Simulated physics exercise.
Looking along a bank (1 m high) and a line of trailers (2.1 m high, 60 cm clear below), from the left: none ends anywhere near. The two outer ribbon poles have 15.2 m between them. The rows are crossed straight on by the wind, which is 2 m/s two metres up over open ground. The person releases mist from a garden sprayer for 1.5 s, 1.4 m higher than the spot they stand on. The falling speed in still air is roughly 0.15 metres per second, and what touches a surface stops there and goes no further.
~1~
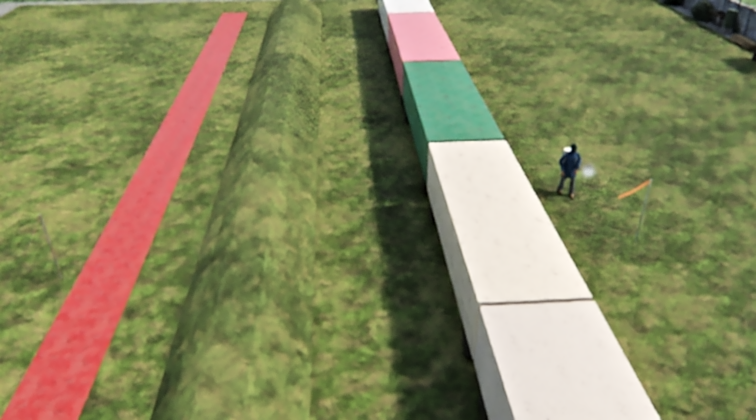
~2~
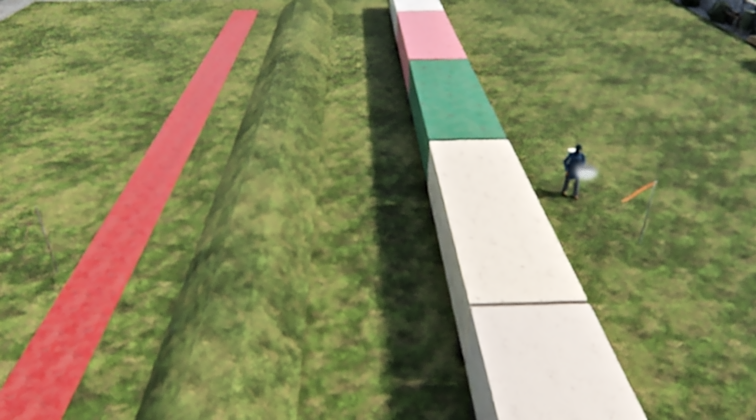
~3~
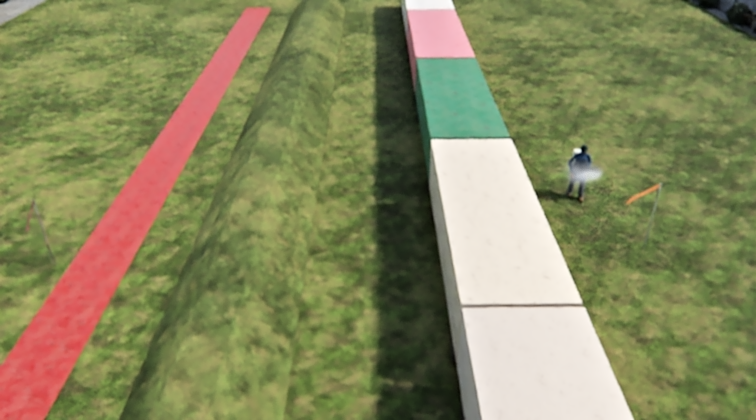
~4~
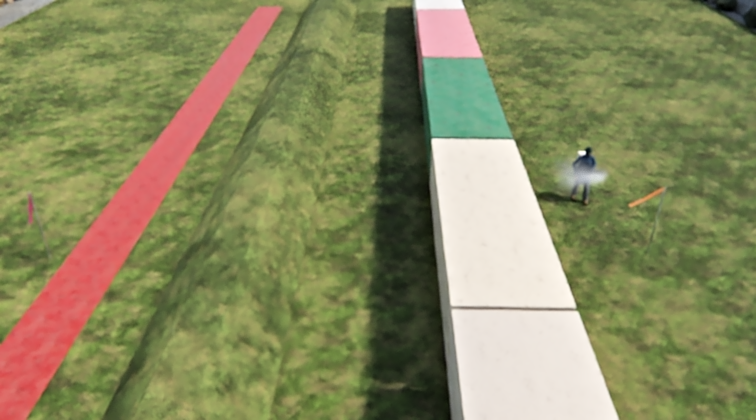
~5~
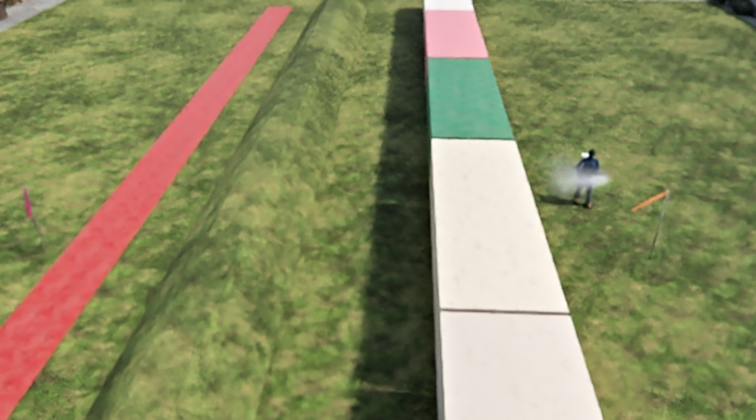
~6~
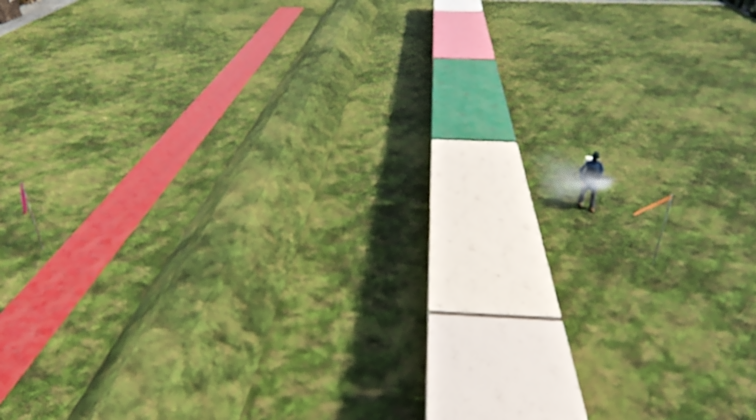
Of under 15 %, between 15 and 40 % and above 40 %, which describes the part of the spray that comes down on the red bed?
The part of the spray that comes down on the red bed is under 15 %.
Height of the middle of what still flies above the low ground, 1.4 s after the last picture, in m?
Roughly 1.4 m up.
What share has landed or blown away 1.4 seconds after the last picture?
About 3 %.
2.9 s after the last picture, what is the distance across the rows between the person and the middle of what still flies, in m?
3.5 m.
Then, 1.4 s after the last picture, 97 % is in the air or yet to come; 0 % lies on the red bed; the middle of what still flies is 1.4 m above the low ground, near (533, 178).
Then, 2.9 s after the last picture, 75 % is in the air or yet to come; 0 % lies on the red bed; the middle of what still flies is 2.2 m above the low ground, near (465, 150).
Then, 6.9 s after the last picture, 43 % is in the air or yet to come; 0 % lies on the red bed; the middle of what still flies is 2.2 m above the low ground, near (247, 138).
Then, 18.9 s after the last picture, 24 % is in the air or yet to come; 2 % lies on the red bed.
Then, 43.9 s after the last picture, 1 % is in the air or yet to come; 2 % lies on the red bed.
